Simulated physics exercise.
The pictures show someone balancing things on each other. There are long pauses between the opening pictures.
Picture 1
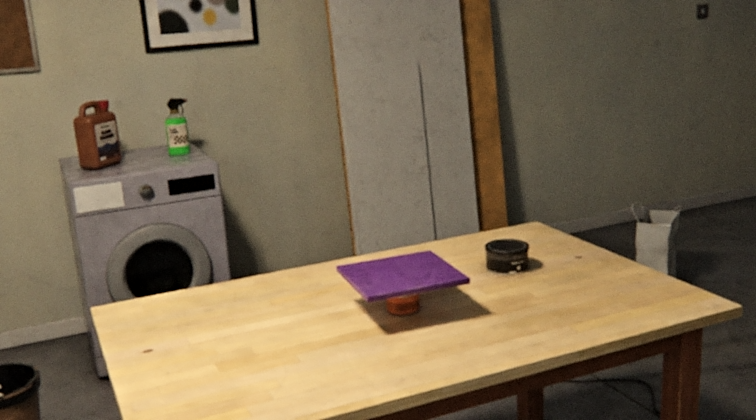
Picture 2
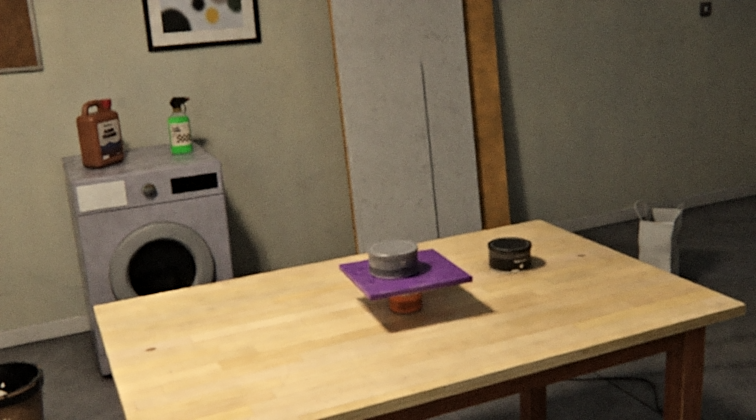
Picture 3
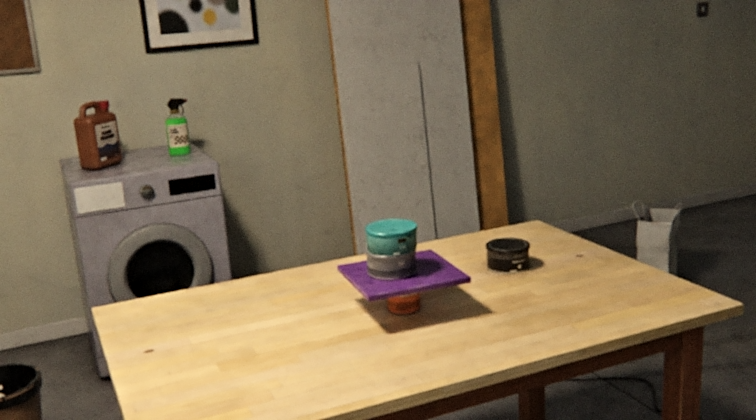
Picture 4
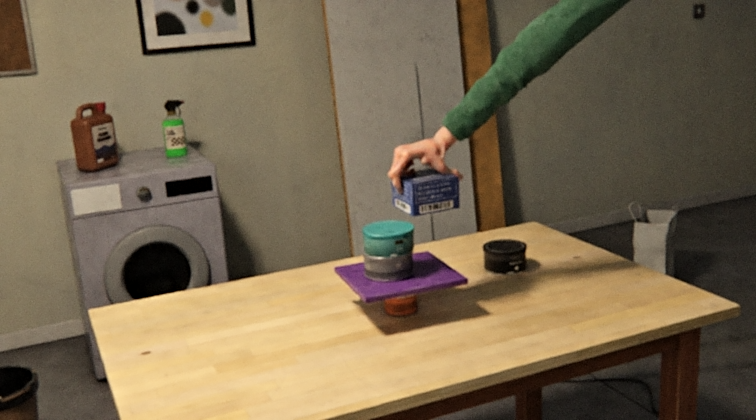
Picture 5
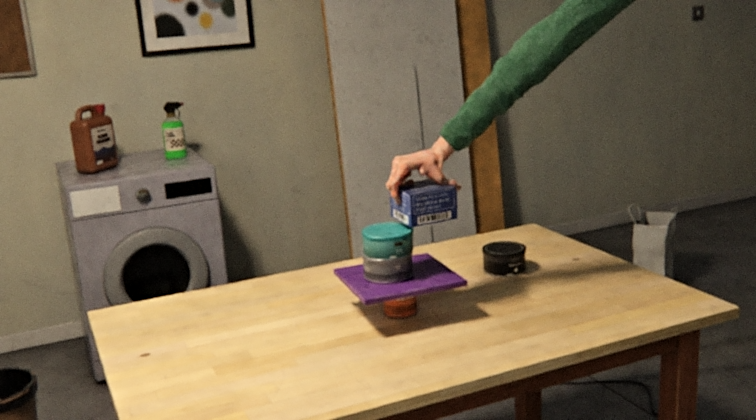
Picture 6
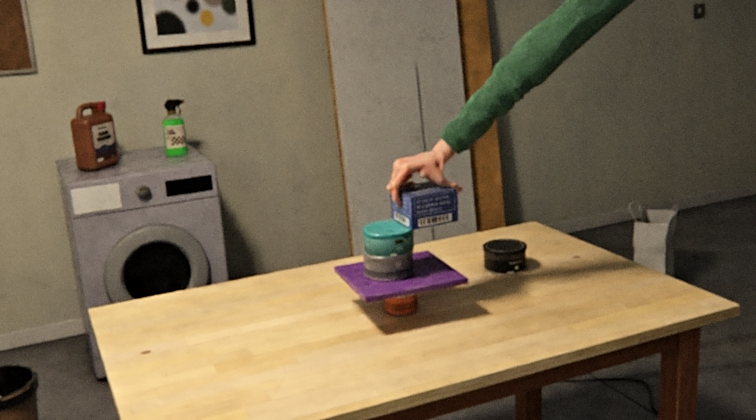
An arm in a green sleeve reaches in from the upper right over a pale wooden table, seen from slightly above in a room with a washing machine at left. A purple tray sits on a small orange-red object, with a black tub to its right. A grey tub, then a turquoise one, appear stacked on the tray, and the hand lowers a blue box slightly beside the turquoise tub.
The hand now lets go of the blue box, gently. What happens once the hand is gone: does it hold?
The pile loses its balance.
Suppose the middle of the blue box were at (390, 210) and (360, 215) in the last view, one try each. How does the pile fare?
First try: It keeps its balance; second try: It loses its balance.
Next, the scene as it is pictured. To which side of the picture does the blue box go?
It goes to the right.
Then, 0.30 s past the last view, blue box now fallen.
Then, 0.40 s past the last view, things are still on the move.
Then, 0.50 s past the last view, as before.
Finally, fallen, blue box; the other 5 still in place. Final places as the last picture's camera would see them, blue box near (490, 277). The pile comes apart.
